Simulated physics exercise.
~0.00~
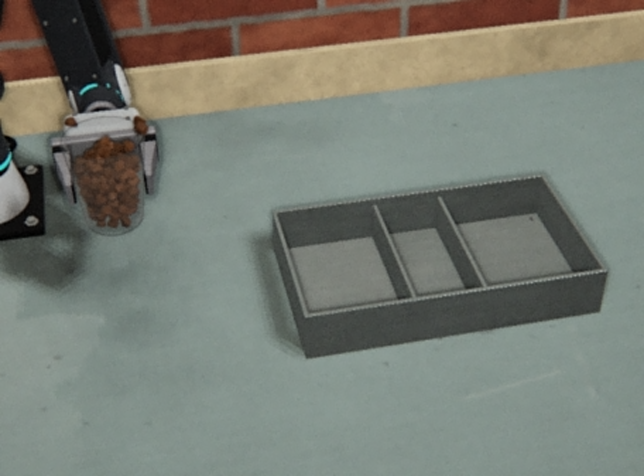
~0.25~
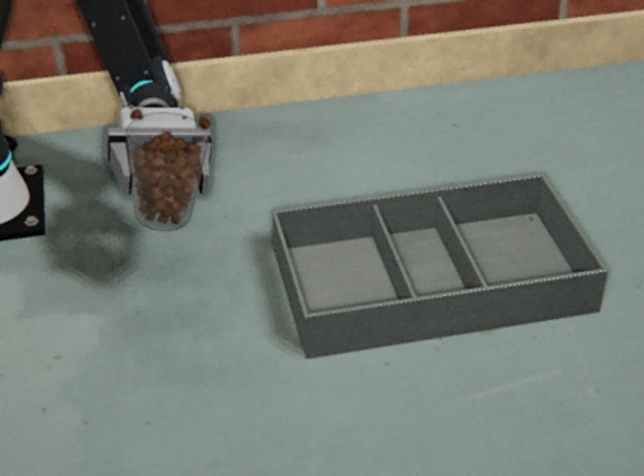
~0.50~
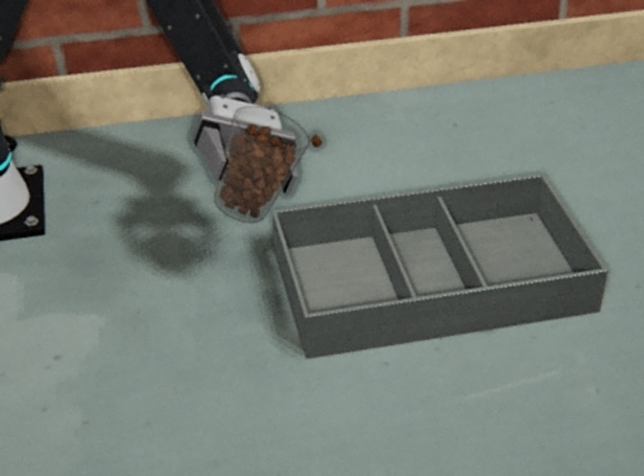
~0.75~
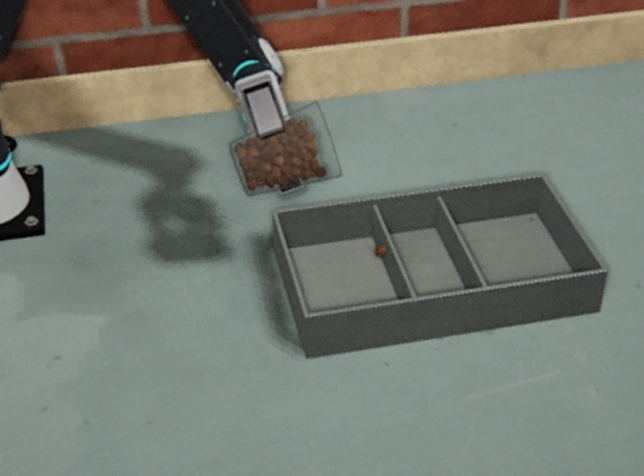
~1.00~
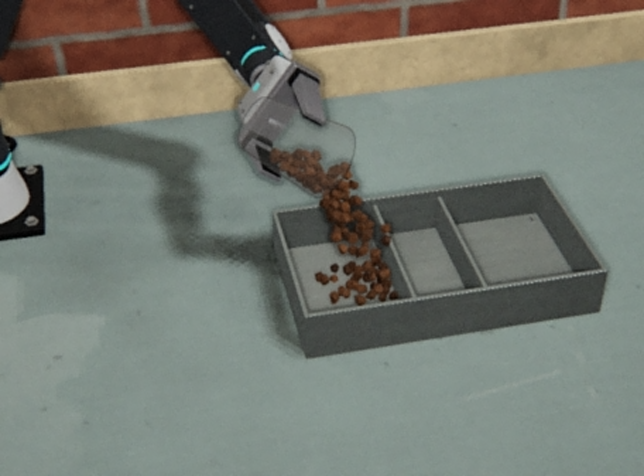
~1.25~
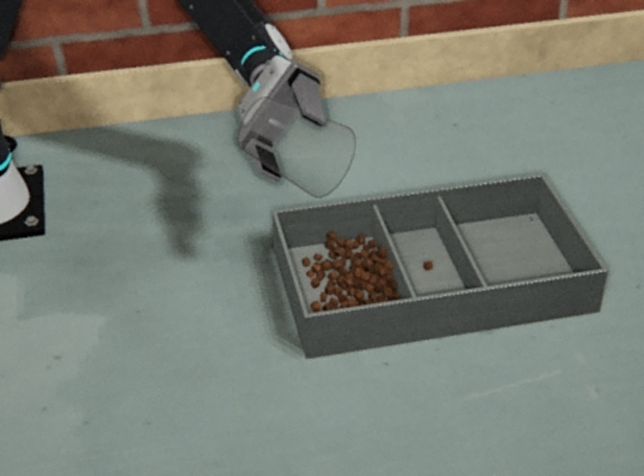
Robot arm carrying a clear cup of brown pellets rightward, tipping them into a grey box's left compartment, one landing in the middle.
